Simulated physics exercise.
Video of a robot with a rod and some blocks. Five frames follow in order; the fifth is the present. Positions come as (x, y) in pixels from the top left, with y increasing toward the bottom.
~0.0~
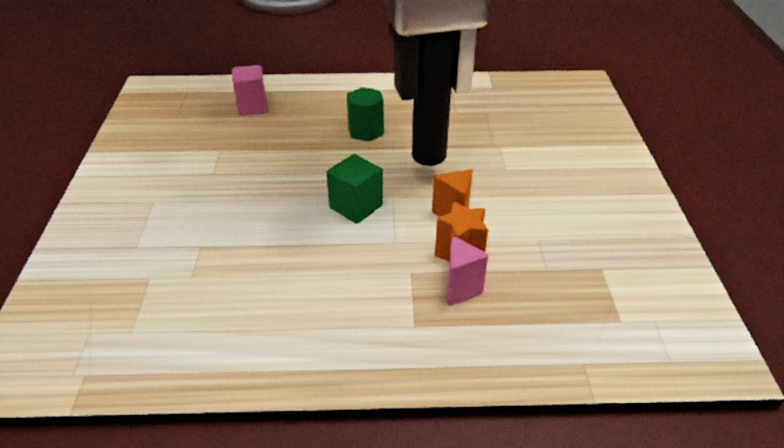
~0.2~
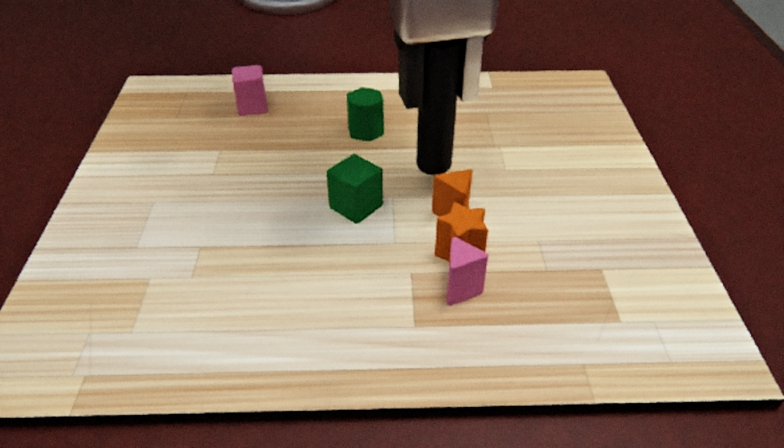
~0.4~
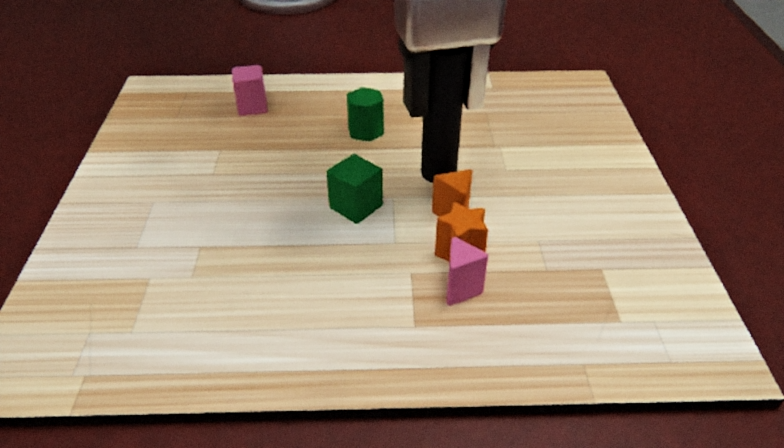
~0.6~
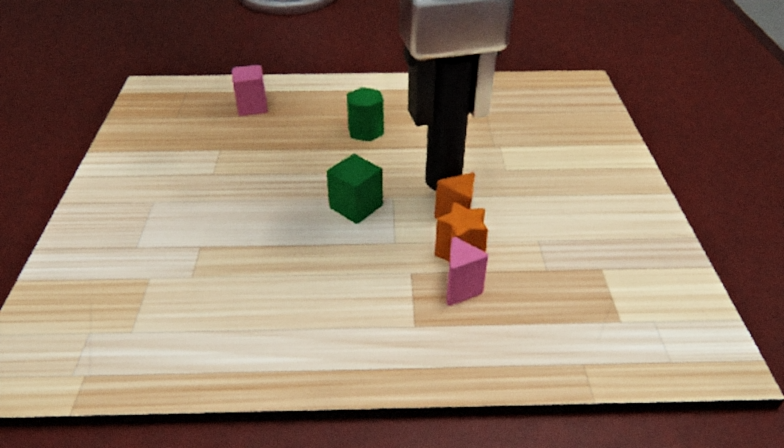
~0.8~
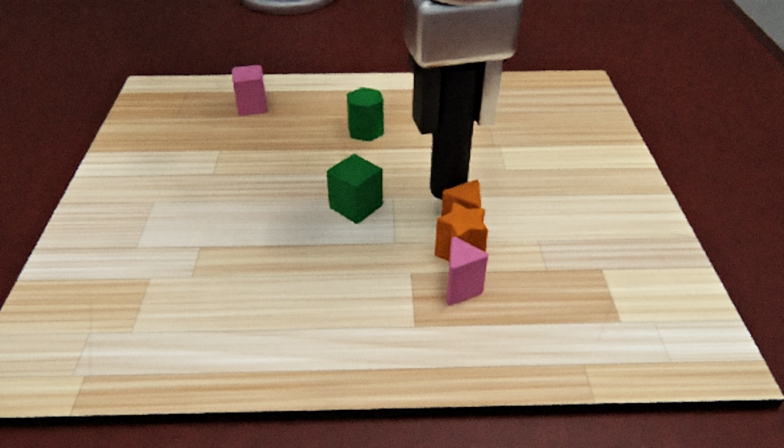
To begin with, a robot's black rod stands over a wooden board holding green and pink blocks, just above a column of an orange triangle, an orange star and a pink triangle. The rod slides slowly down and slightly right, reaches the orange triangle and nudges it a little toward the star.
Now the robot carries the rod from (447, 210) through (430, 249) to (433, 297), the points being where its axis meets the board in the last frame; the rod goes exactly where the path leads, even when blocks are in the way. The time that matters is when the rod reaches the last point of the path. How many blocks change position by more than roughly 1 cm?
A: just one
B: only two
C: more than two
My pick is C.
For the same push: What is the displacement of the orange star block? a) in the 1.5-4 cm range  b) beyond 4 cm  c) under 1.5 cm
a (in the 1.5-4 cm range)
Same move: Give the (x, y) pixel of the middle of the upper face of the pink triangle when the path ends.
Answer: (475, 282).
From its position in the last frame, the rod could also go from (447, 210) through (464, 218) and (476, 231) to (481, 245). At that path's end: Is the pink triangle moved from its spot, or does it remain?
By the time the path is finished, it has moved at least a centimetre.
What follows on the original path. Halfway along, rod at (430, 231); pink triangle at (464, 260), turned 20° anticlockwise; orange star block at (470, 234), turned 40° anticlockwise; orange triangle at (475, 203), turned 30° anticlockwise.
At the end, rod at (434, 278); green square not moved; pink triangle at (475, 282), turned 40° anticlockwise; orange star block at (474, 251), turned 125° anticlockwise; orange triangle at (475, 203), turned 30° anticlockwise.
